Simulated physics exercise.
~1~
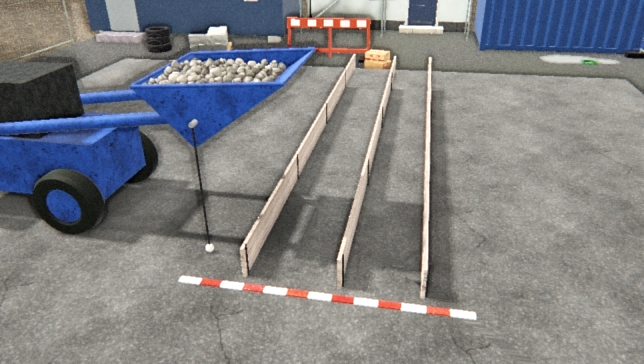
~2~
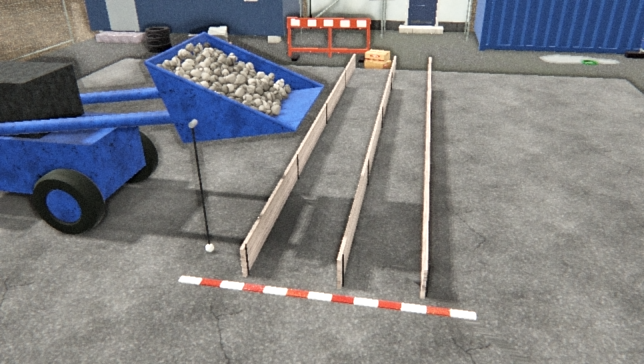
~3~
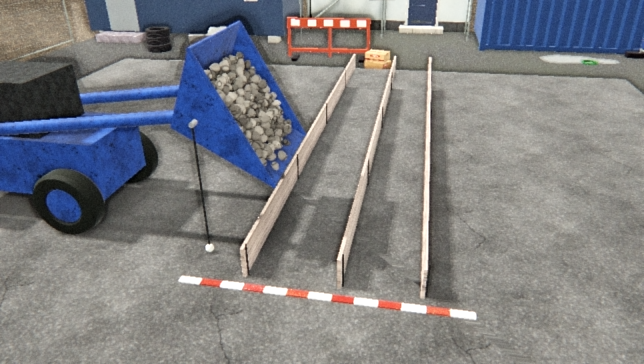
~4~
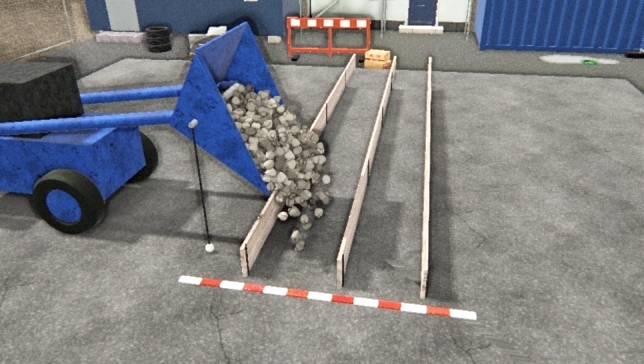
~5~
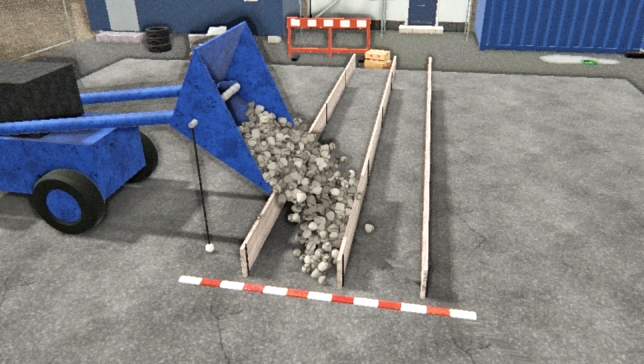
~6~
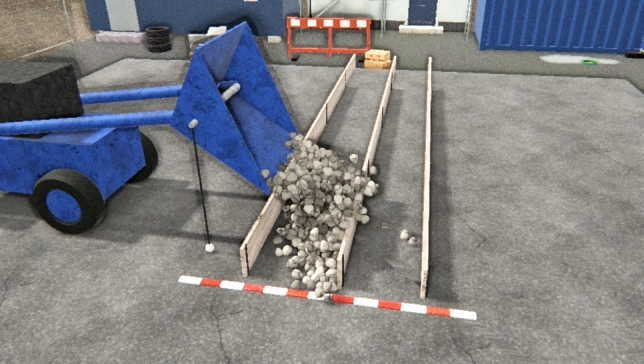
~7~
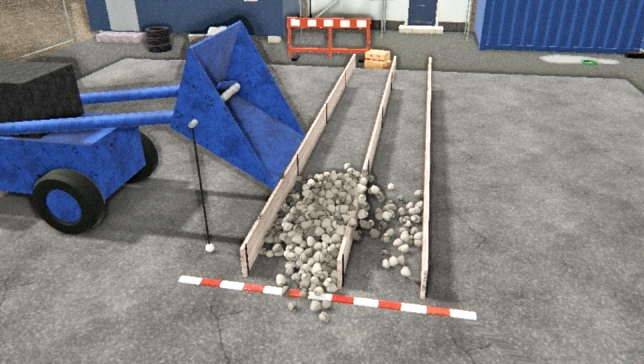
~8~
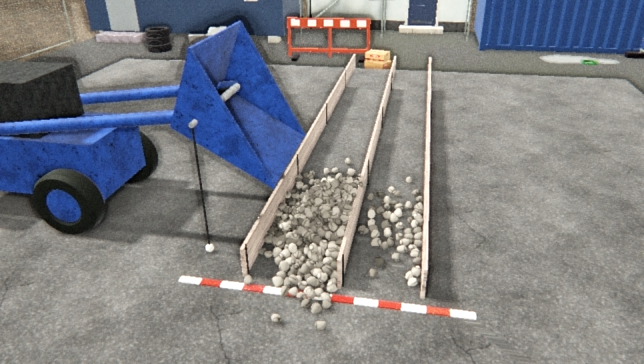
A blue loader's bucket tipped forward and spilled its round grey stones between the wooden planks on the ground, until it was empty, with most heaped in the nearer bay, a smaller share in the farther one and a few past the striped staff.
